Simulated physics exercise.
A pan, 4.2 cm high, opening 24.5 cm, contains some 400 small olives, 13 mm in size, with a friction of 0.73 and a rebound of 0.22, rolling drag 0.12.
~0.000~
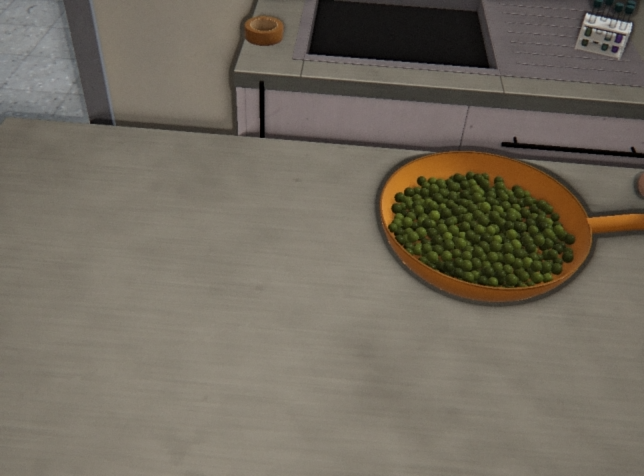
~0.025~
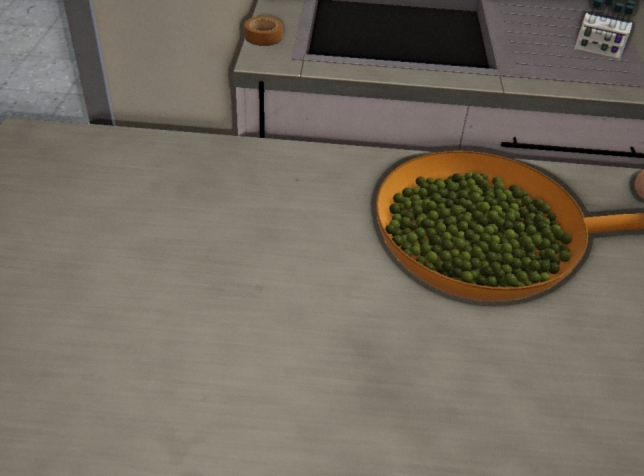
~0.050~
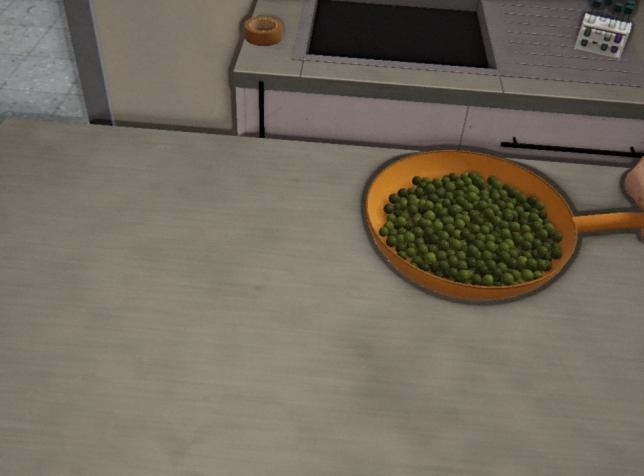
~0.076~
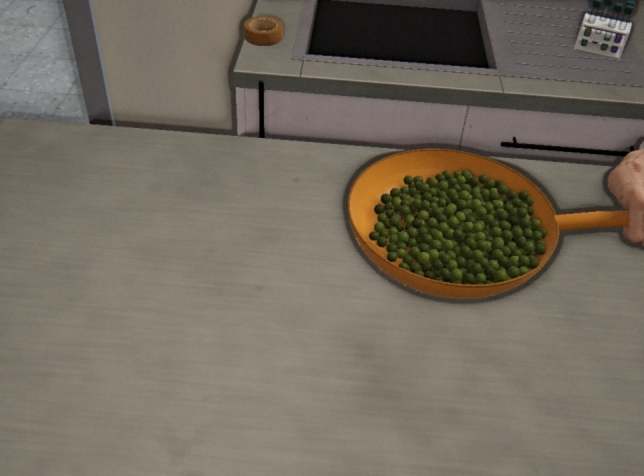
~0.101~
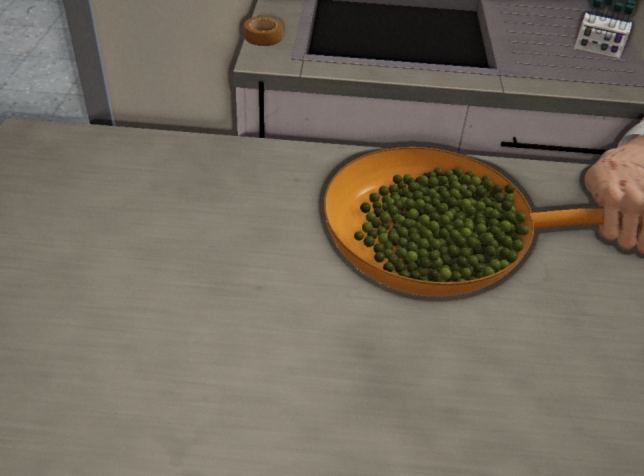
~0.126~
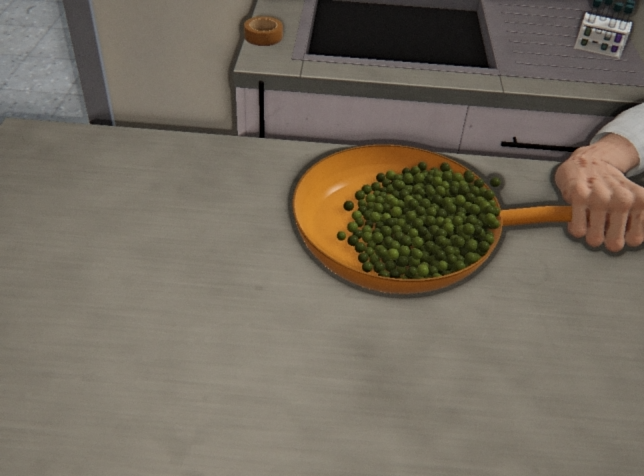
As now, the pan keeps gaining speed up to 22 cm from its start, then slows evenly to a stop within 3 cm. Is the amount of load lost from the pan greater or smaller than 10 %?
The share lost is bigger than a tenth.
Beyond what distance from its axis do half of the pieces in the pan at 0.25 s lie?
Around 6.5 centimetres.
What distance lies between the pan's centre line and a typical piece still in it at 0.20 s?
Distance: Roughly 8.0 centimetres.
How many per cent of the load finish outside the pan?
Close to 30 in a hundred.
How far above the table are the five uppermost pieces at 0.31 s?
About 27 cm above the table.
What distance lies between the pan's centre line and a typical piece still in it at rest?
Roughly 8.5 cm.
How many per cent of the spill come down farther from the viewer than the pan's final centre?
Share there: Around 60 %.
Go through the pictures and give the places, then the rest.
The first picture shows pan at (464, 286); tilt 0 degrees; moved 0.0 cm; leading edge at (381, 204); top of the load at (472, 178).
The second picture shows pan at (461, 286); tilt 0 degrees; moved 0.4 cm; leading edge at (377, 203); top of the load at (471, 179).
The third picture shows pan at (451, 286); tilt 0 degrees; moved 1.6 cm; leading edge at (367, 203); top of the load at (467, 179).
The fourth picture shows pan at (435, 285); tilt 0 degrees; moved 3.7 cm; leading edge at (349, 201); top of the load at (458, 178).
The fifth picture shows pan at (413, 284); tilt 0 degrees; moved 6.6 cm; leading edge at (325, 199); top of the load at (469, 176).
The sixth picture shows pan at (385, 282); tilt 0 degrees; moved 10.3 cm; leading edge at (294, 196); top of the load at (435, 172). Its speed is now 1.64 m/s.
After 0.20 s, tilt 0 degrees; pan 95 %, in the air 5 %; middle of all pieces near (321, 208).
Then, at 0.25 s, tilt 0 degrees; pan 100 %; middle of all pieces near (243, 202).
Then, at 0.31 s, tilt 0 degrees; pan 85 %, in the air 15 %; middle of all pieces near (209, 189).
Then, at 0.36 s, tilt 0 degrees; pan 75 %, in the air 25 %; middle of all pieces near (197, 186).
In the end, at 1.0 s, fallen left of where it stops 30 %, pan 70 %.
